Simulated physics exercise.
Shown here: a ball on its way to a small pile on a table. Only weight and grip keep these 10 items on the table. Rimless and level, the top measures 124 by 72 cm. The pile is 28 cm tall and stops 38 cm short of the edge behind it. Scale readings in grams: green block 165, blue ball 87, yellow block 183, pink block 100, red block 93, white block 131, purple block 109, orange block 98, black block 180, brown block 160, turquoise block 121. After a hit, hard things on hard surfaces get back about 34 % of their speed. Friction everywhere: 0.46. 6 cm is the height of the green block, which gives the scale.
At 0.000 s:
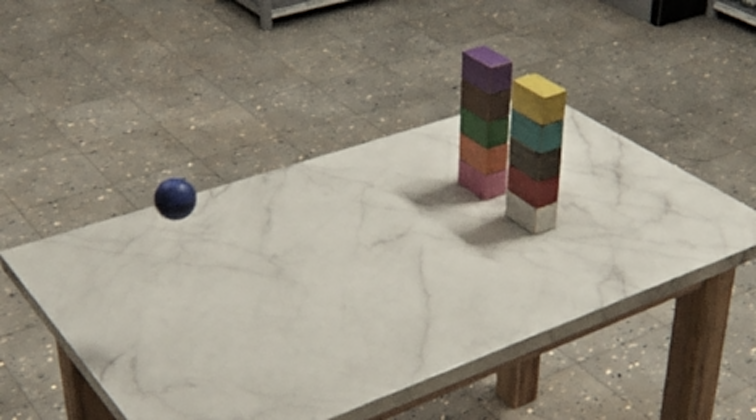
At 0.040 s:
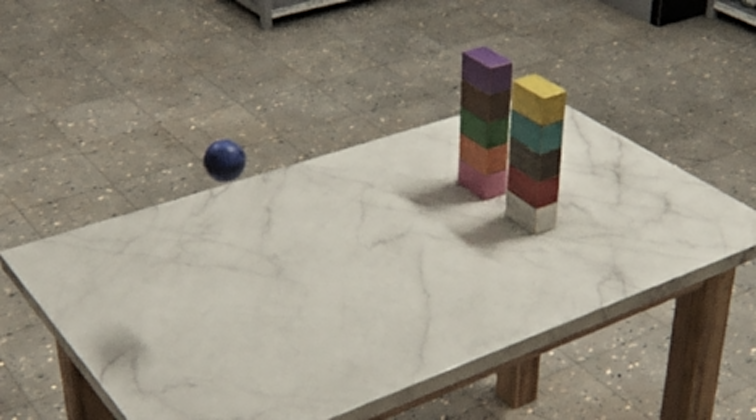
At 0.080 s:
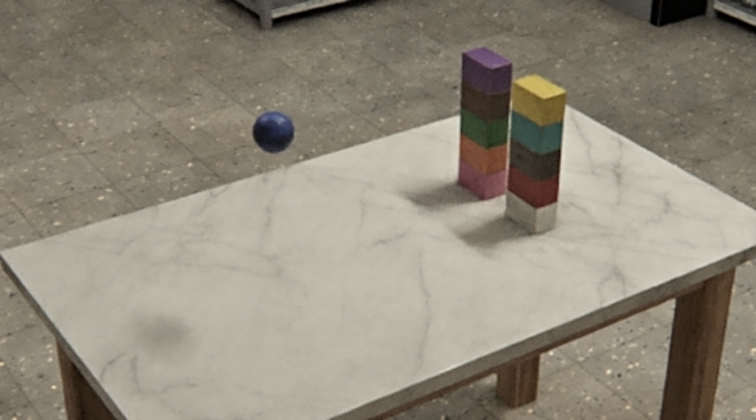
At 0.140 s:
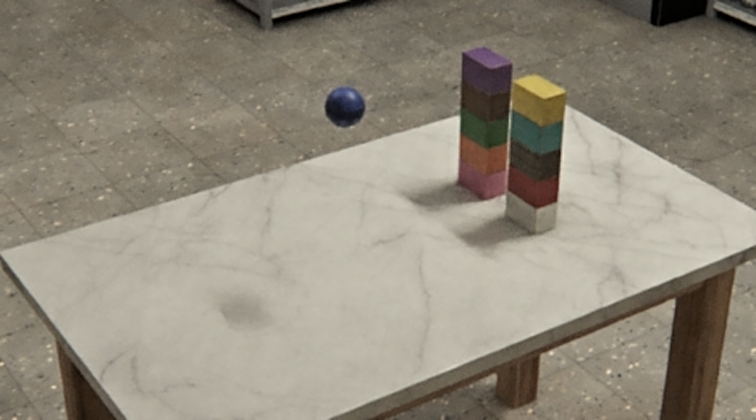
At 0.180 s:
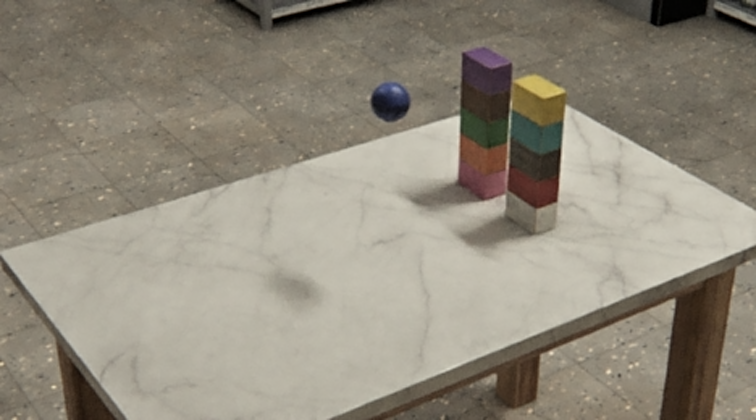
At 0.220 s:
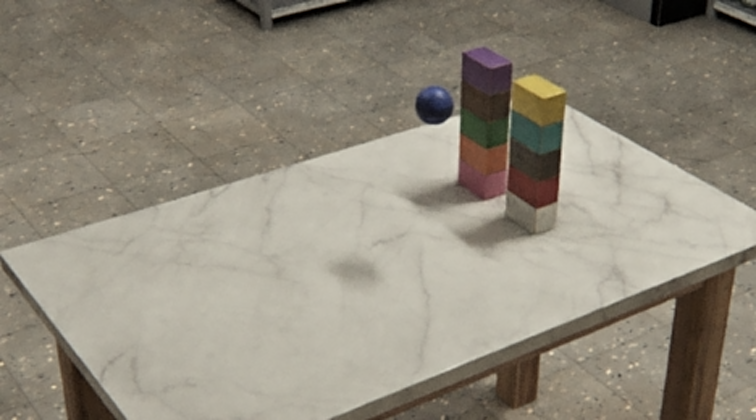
A dark blue ball rose through the air over a pale marble-topped table, moving left to right, then leveled off and dipped slightly near two still stacks of colorful blocks.
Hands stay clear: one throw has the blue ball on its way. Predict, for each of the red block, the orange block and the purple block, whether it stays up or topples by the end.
The red block topples; the orange block stays up; the purple block stays up.
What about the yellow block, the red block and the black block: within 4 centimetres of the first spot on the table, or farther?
Well, the yellow block winds up somewhere else; the red block winds up somewhere else; and the black block winds up somewhere else.
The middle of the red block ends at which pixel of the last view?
Somewhere around (595, 197).
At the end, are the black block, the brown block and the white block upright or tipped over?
In the last frame the black block does not stay up, the brown block remains up and the white block remains up.
After 0.62 s, blue ball near (465, 223); red block leaning 65° near (566, 185); yellow block upside down; black block leaning 68°.
After 0.82 s, blue ball near (461, 224); red block on its side near (595, 197); yellow block upside down; black block on its side.
By the end (1.5 s), off the table and tipped over, turquoise block; tipped over on the table, yellow block, red block and black block; the other 6 in place, give or take 4 cm. Seen from the same camera at the end, red block near (595, 197), orange block near (483, 151).
